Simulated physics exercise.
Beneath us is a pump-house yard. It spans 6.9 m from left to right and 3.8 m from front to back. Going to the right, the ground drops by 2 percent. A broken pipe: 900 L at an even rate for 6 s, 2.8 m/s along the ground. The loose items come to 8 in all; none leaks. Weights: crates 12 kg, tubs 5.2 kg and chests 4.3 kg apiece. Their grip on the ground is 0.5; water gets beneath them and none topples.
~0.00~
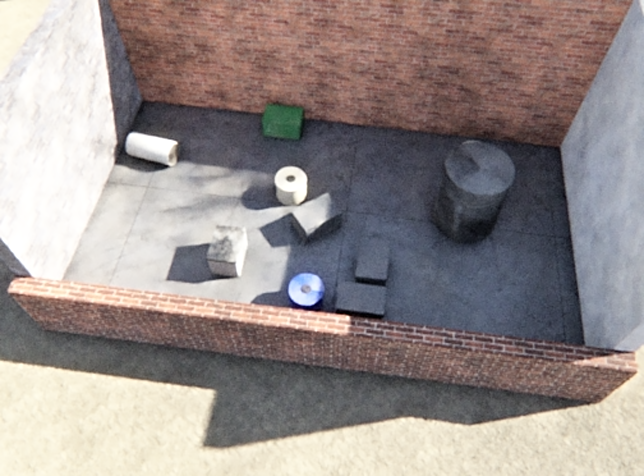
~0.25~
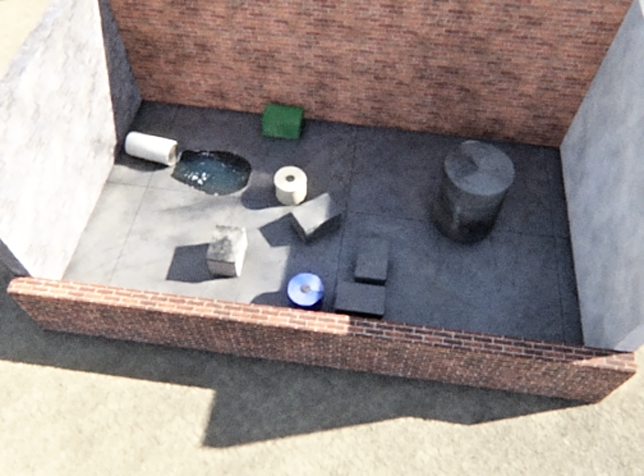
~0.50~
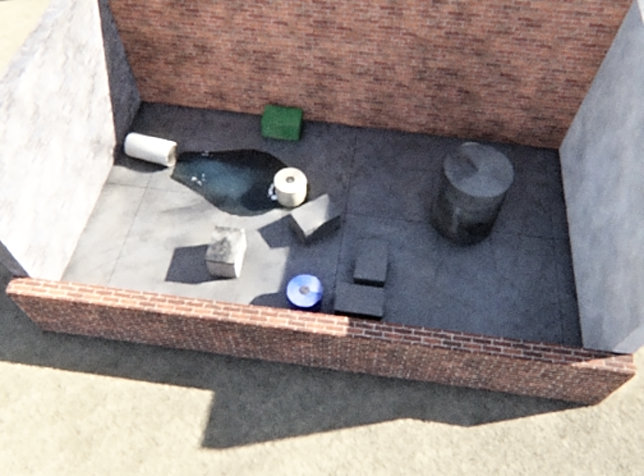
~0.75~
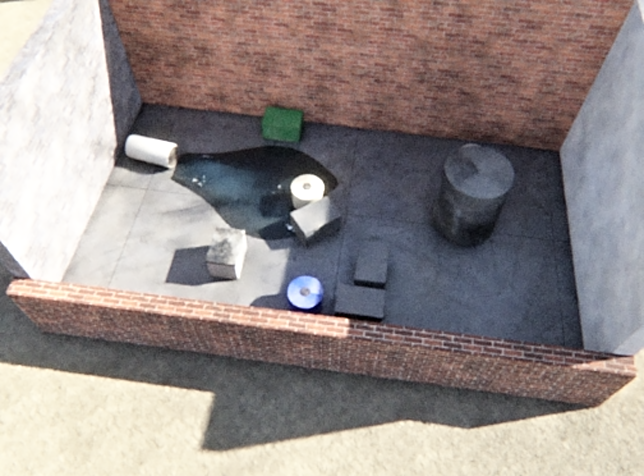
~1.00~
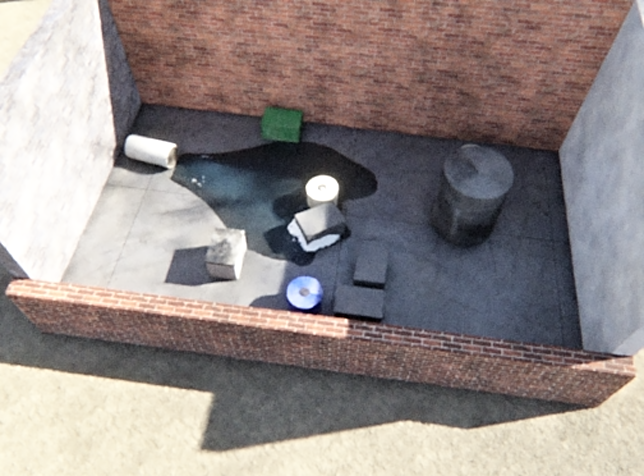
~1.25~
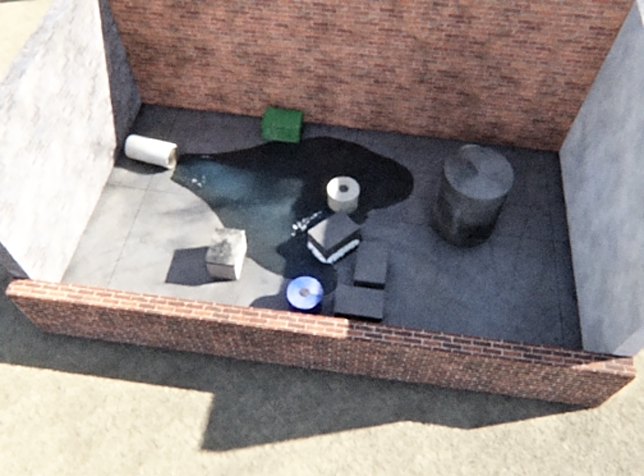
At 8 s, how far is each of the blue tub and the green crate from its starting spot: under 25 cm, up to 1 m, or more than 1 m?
One by one: The blue tub drifts a modest distance; the green crate is almost still.
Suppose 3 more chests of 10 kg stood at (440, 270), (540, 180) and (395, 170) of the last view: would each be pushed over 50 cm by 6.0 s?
Result by item: Beyond it; beyond it; beyond it.
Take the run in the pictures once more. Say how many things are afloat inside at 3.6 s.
Just then, the number is 4.
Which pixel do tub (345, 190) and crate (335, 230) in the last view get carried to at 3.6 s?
Near (510, 142) and (448, 276).
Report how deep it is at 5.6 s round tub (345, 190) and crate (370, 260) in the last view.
Depths: Near 13 cm, then near 15 cm.
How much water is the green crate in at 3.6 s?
I'd say around 0 cm.
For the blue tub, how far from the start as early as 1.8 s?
Displacement by then near 0 cm.
After 1.8 s the blue tub is near (304, 292), 0.0 m from its start, aground; the green crate is near (282, 118), 0.0 m from its start, aground; 0 afloat.
After 3.6 s the blue tub is near (305, 298), 0.1 m from its start, afloat; the green crate is near (282, 118), 0.0 m from its start, aground; 4 afloat.
After 5.6 s the blue tub is near (295, 307), 0.2 m from its start, afloat; the green crate is near (282, 118), 0.0 m from its start, aground; 5 afloat.
After 8.0 s the blue tub is near (275, 302), 0.4 m from its start, aground; the green crate is near (282, 118), 0.0 m from its start, aground; 4 afloat.
